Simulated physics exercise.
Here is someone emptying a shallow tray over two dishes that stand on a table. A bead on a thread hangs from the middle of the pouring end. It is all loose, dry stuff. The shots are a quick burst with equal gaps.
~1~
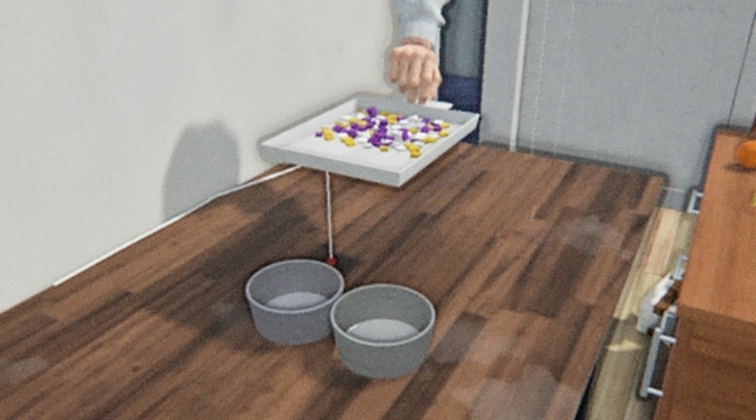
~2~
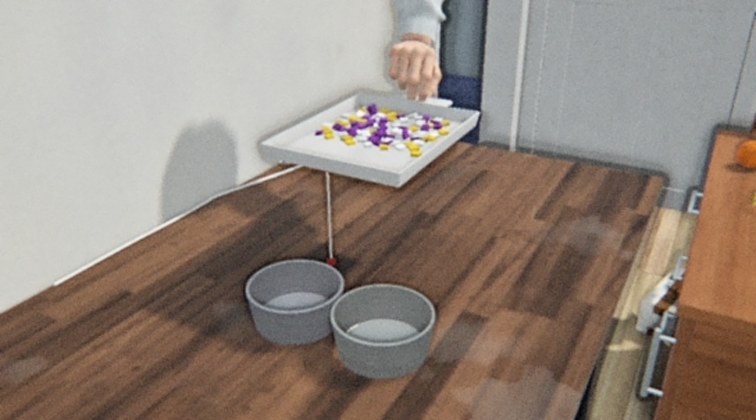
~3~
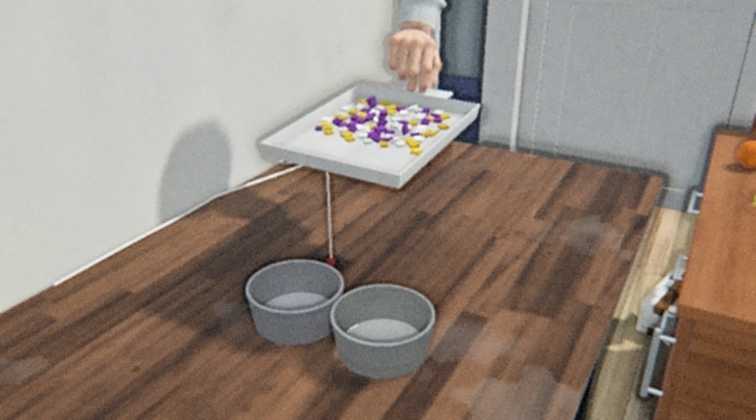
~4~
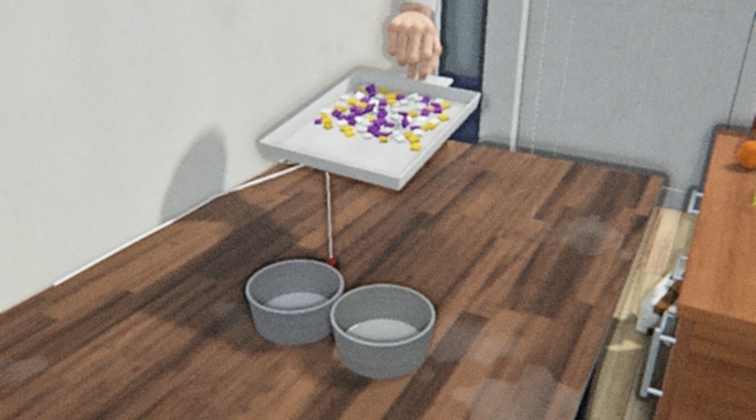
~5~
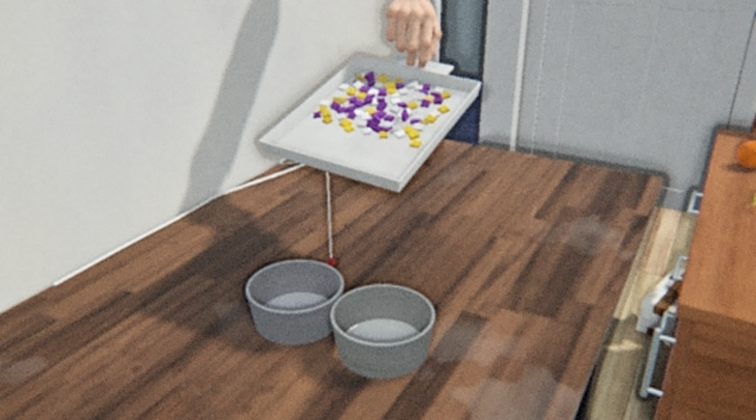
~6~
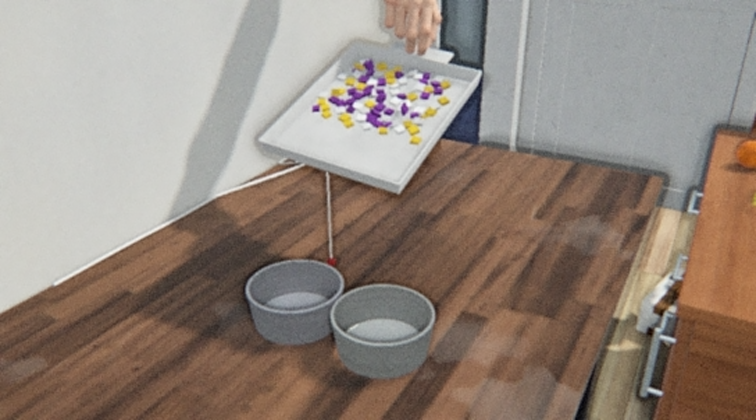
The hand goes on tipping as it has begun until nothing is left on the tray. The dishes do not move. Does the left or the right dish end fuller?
More goes to the right dish.
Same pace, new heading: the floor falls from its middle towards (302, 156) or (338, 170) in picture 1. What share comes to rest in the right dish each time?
The first gives 0 %, the second 30 %.
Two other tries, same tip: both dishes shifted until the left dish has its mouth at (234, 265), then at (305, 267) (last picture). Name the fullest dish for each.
One: Right. Two: The right dish.
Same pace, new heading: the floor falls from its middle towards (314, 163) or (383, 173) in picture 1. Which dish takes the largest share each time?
First the left one, then right.
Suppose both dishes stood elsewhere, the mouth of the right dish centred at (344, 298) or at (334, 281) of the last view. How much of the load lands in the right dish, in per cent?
About 70 and 40 per cent.
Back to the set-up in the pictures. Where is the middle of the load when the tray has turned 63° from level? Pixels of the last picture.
Around (368, 162).
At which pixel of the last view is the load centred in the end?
At about (375, 335).
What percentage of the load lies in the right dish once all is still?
Roughly 80 in a hundred.
Soon after the last picture, tray tipped steeply; nearly all on the tray; a small part in the air.
A little later, tray tipped right over; about two thirds on the tray; about a quarter in the right dish; a stray few in the left dish; a stray few outside both; a small part in the air.
Later still, tray tipped past a quarter turn; most in the right dish; a small part in the left dish; a small part outside both.
At rest, tray tipped past a quarter turn; most in the right dish; a small part in the left dish; a small part outside both.
